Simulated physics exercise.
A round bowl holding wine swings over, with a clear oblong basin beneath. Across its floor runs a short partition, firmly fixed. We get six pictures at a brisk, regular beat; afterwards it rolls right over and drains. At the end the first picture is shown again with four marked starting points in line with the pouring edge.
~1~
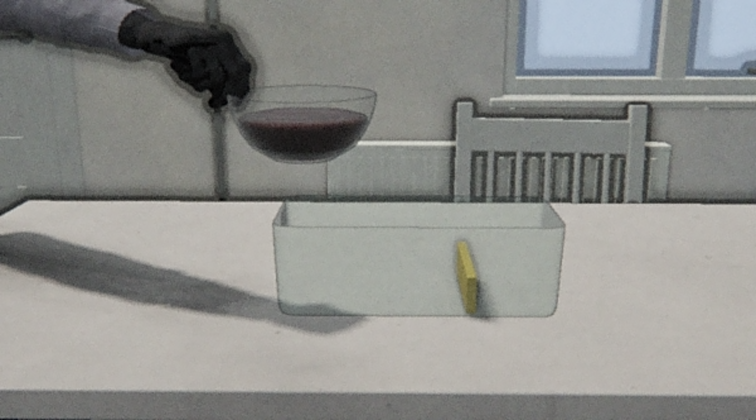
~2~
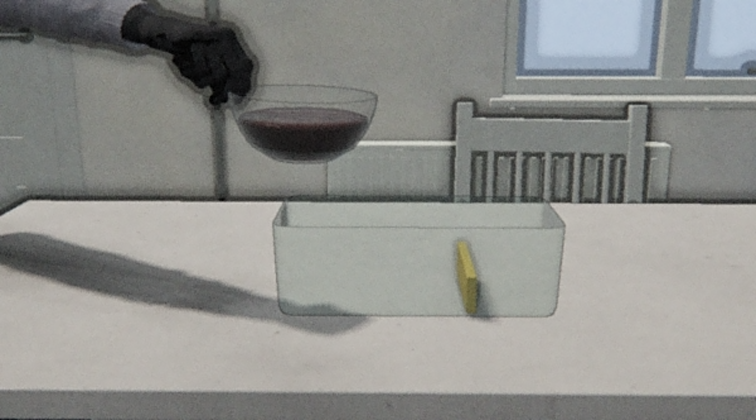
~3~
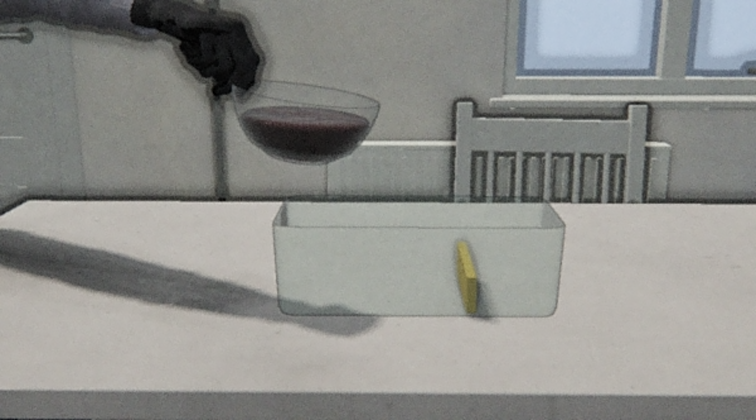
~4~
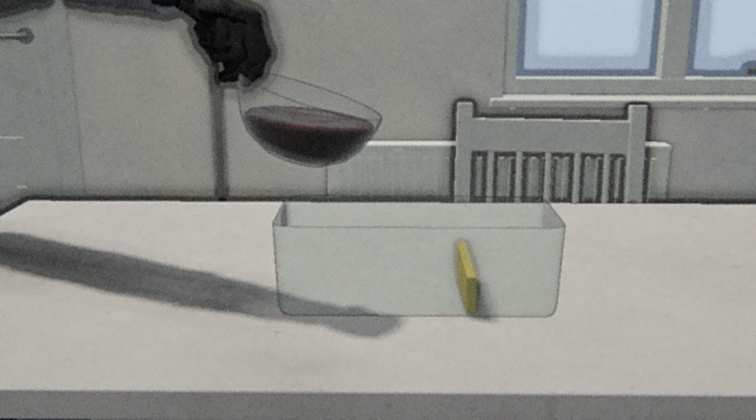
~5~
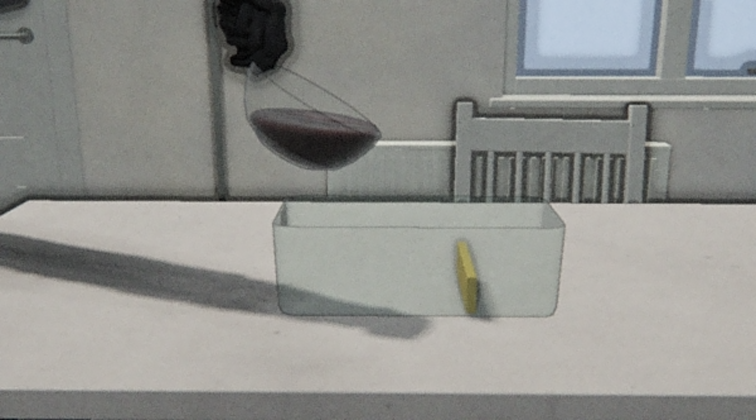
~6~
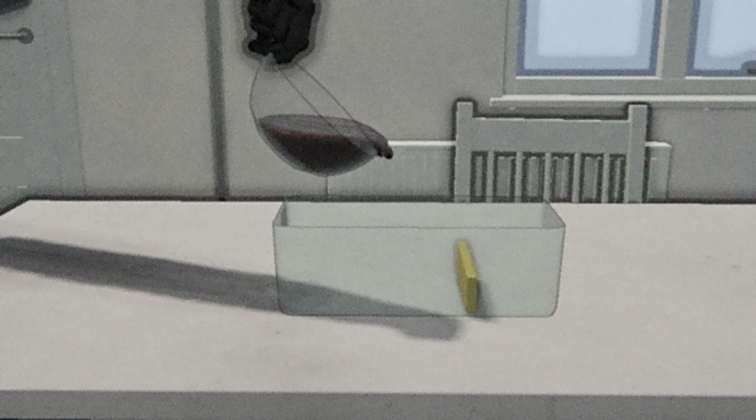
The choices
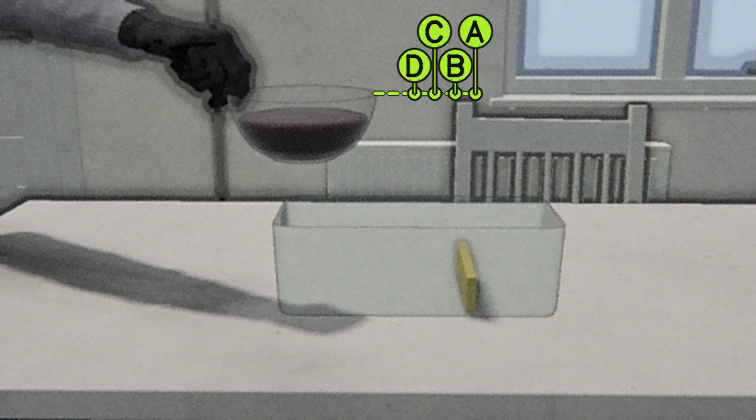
Above a pale table with a clear oblong basin holding a short yellow partition, a dark-gloved hand holds a round glass bowl of dark red liquid, then tilts it steadily to the right until the liquid slips just over the lip.
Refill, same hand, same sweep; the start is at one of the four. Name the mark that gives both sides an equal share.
B.
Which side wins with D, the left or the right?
More ends on the left.
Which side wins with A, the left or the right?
The right side.
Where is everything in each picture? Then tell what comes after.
In the first picture, upright, lip at (374, 93); basin from (279, 313) to (556, 315); top of the wall at (467, 258); nothing has left yet.
In the second picture, tipped about 2°, lip at (375, 96); nothing has left yet.
In the third picture, tipped about 8°, lip at (378, 104); nothing has left yet.
In the fourth picture, tipped about 18°, lip at (380, 117); nothing has left yet.
In the fifth picture, tipped about 31°, lip at (380, 134); wine is over the lip, down to (380, 134).
In the sixth picture, tipped about 46°, lip at (375, 153); wine is over the lip, down to (389, 155).
On the marked copy, A at (475, 93); B at (455, 93); C at (434, 93); D at (414, 93).
If A is chosen, about 28 % ends left of the wall and 67 % right of it; 5 % is lost outside.
If B is chosen, about 51 % ends left of the wall and 46 % right of it; 3 % is lost outside.
If C is chosen, about 64 % ends left of the wall and 29 % right of it; 8 % is lost outside.
If D is chosen, about 76 % ends left of the wall and 13 % right of it; 11 % is lost outside.
